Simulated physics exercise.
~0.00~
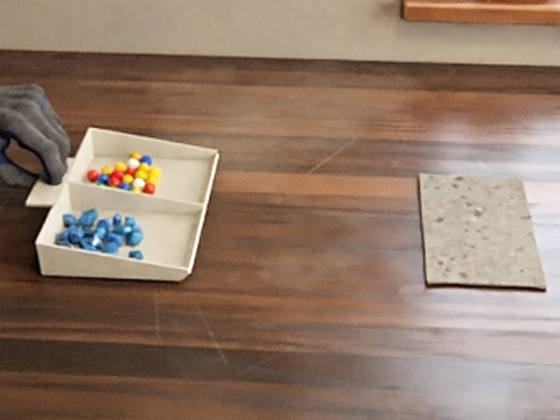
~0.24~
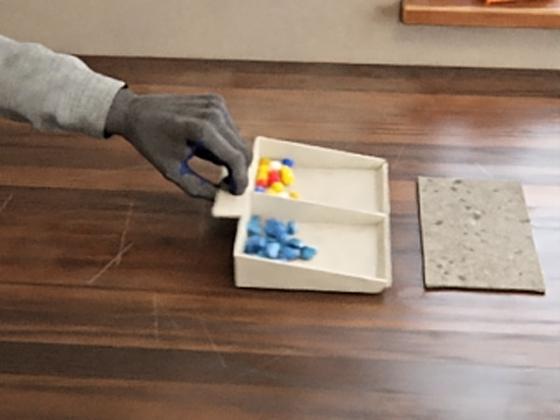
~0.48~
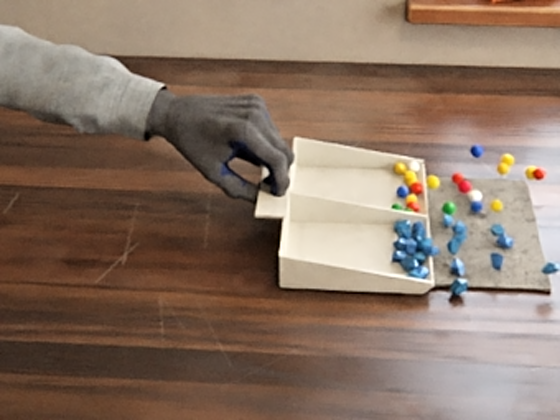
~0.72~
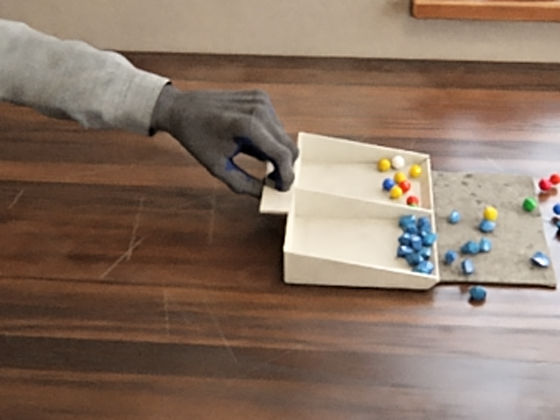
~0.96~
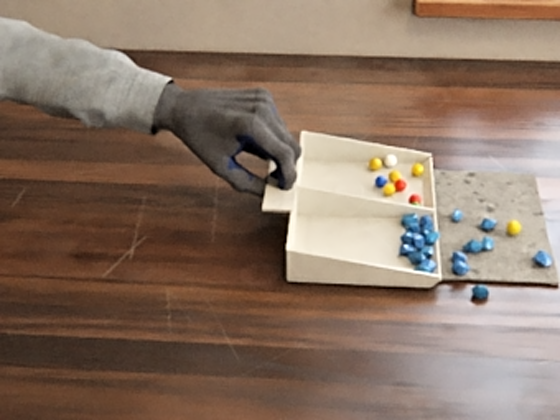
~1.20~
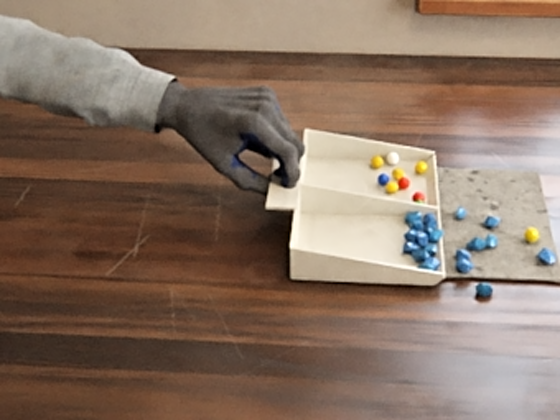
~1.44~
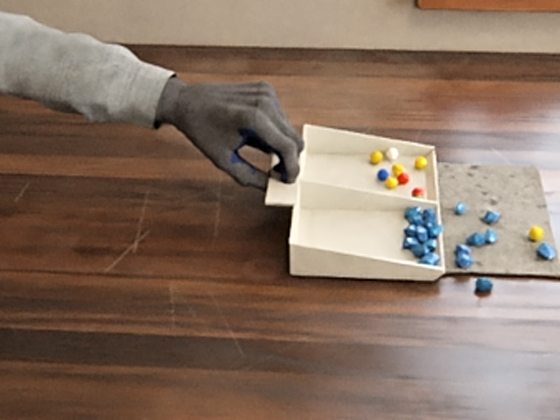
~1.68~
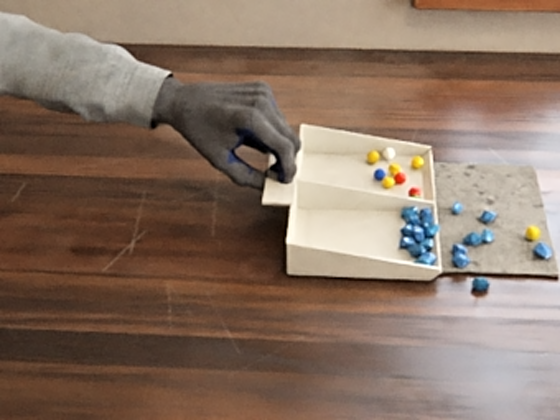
Divided tray pushed right by a gloved hand stopping at a stone slab, colourful beads and blue pieces spilling over its front.
